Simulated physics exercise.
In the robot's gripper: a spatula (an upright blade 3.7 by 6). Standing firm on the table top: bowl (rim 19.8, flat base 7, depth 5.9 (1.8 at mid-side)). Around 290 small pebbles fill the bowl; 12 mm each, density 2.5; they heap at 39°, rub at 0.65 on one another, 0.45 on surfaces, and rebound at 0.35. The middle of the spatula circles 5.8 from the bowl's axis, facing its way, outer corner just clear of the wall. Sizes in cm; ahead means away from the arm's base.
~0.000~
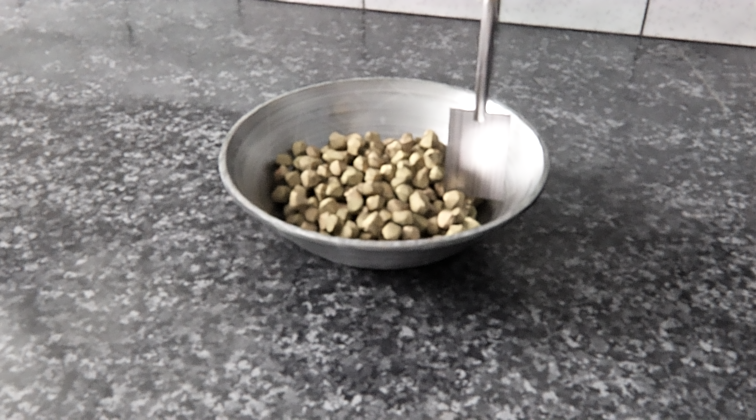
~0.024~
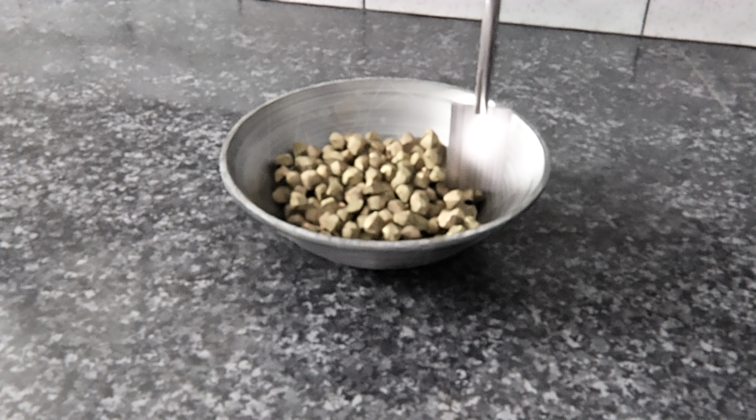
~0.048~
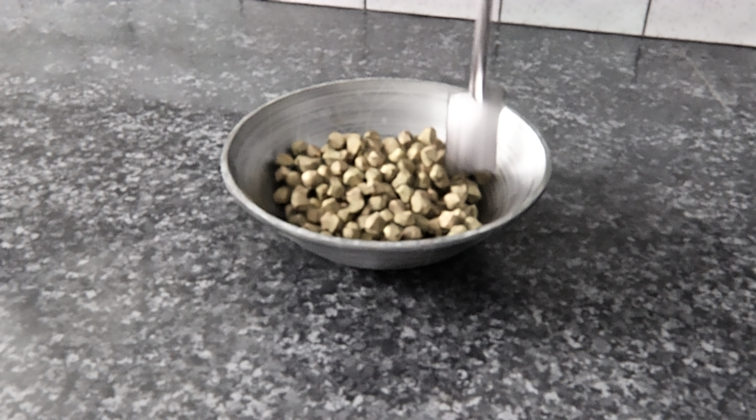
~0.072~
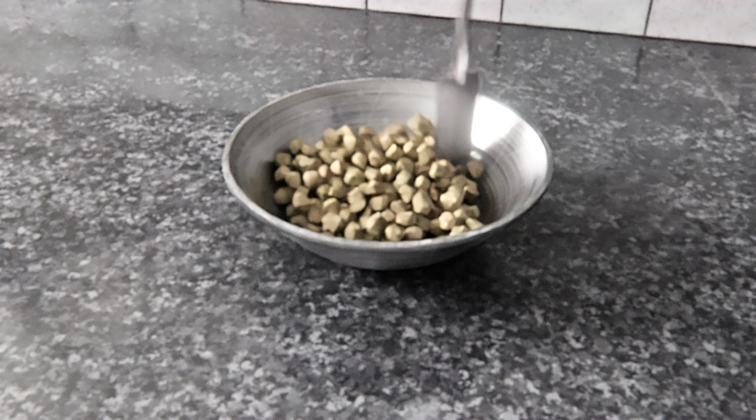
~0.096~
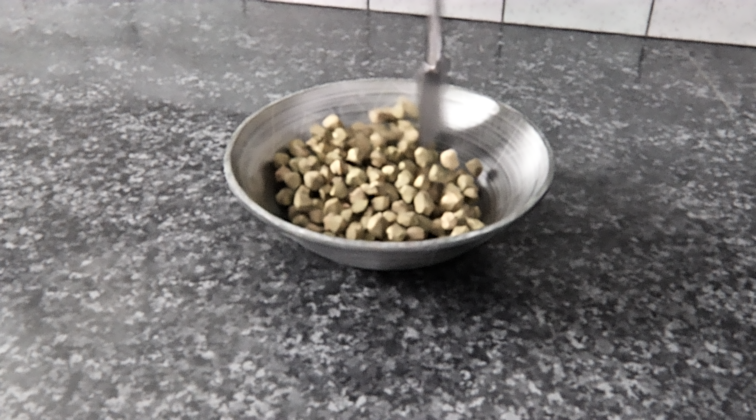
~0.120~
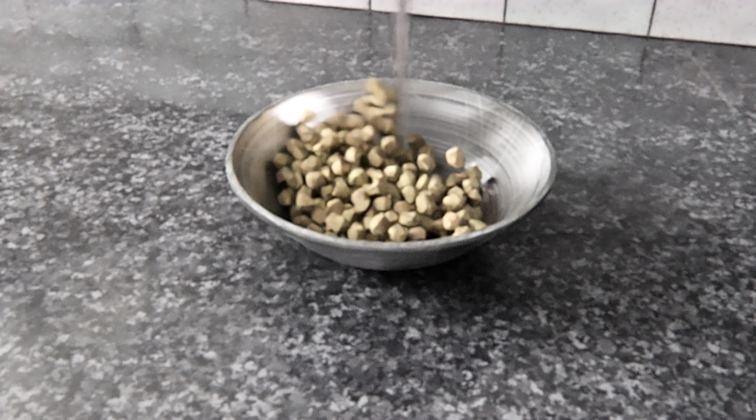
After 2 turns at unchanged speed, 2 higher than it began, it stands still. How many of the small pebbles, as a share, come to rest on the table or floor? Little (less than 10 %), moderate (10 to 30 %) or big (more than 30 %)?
Answer: Moderate; 10 to 30 % of the small pebbles finish on the table or floor.
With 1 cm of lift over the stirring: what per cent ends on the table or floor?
Some 30 per cent.
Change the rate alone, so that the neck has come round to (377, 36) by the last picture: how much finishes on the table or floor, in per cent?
Some 20 per cent.
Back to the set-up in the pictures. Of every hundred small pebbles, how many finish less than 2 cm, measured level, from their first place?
About 55 per cent.
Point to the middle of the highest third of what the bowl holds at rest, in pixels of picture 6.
At about (392, 193).
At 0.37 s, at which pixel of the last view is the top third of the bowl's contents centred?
Around (423, 193).
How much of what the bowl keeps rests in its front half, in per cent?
Some 50 per cent.
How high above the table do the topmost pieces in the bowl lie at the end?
Roughly 5.0 cm.
By 0.37 s, 338° round, highest piece 10 above the table; 244 in the bowl, 22 on the table or floor, 25 in flight or on the tool.
By 0.62 s, 220° round, highest piece 5 above the table; 232 in the bowl, 59 on the table or floor.
By 0.94 s, 0° round, highest piece 4 above the table; 232 in the bowl, 59 on the table or floor.
By 1.64 s, 0° round, highest piece 4 above the table; 232 in the bowl, 59 on the table or floor.
Final count, 232 in the bowl, 59 on the table or floor. That is 20 % on the table or floor.
